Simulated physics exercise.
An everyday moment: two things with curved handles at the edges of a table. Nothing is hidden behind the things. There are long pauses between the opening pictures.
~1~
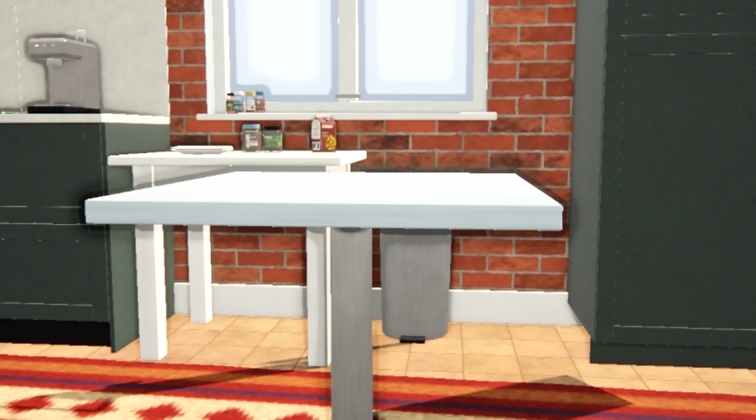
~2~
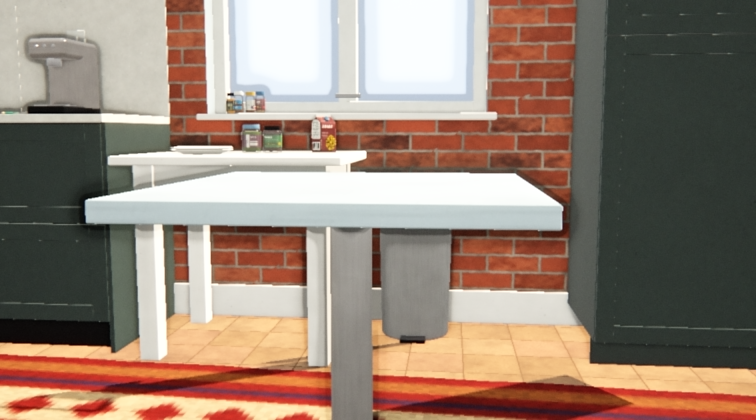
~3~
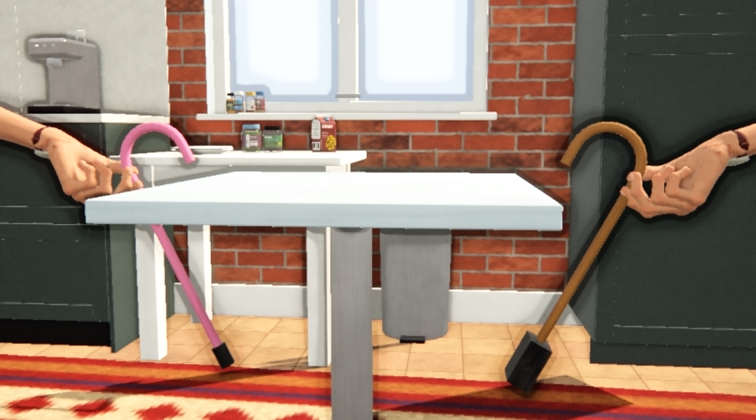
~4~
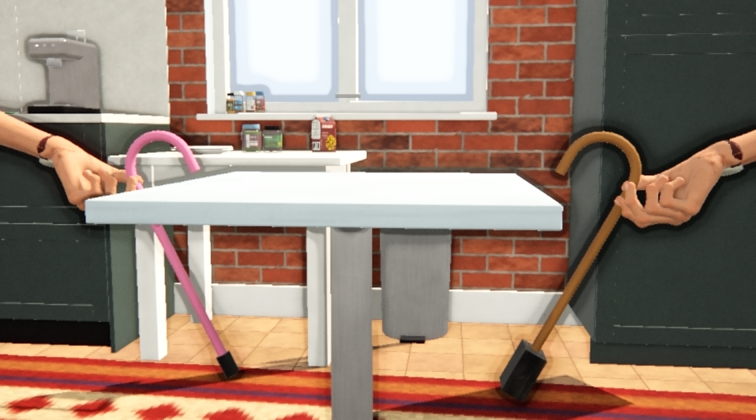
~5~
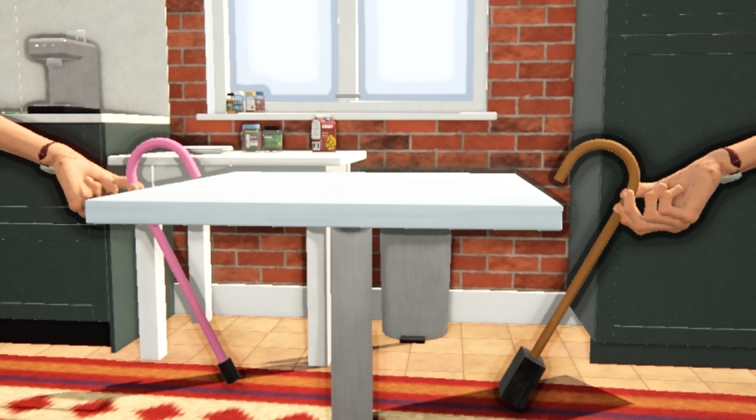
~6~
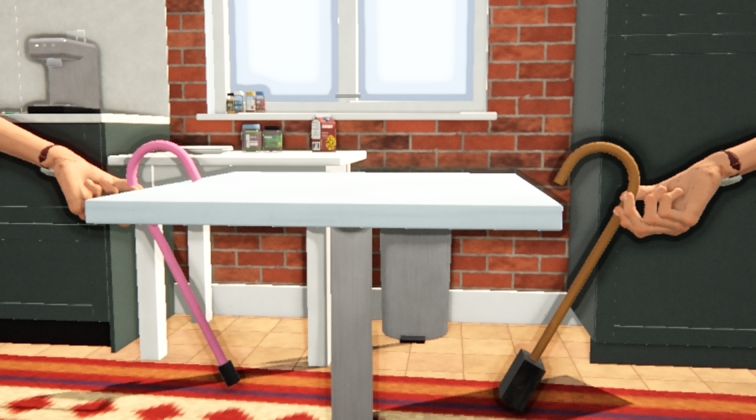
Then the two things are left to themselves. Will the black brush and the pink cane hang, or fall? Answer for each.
Here the black brush drops past the edge, the pink cane remains in place.
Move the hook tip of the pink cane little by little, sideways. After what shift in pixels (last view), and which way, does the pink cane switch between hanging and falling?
Some 20 pixels, left.
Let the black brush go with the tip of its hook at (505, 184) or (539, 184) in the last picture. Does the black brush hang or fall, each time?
Try by try, it stays hooked on the edge; falls to the floor.
Then, 0.40 s later than the last frame, black brush fallen; pink cane at rest near (201, 259).
When it is over, the black brush falls to the floor; the pink cane stays hooked on the edge, near (202, 259).
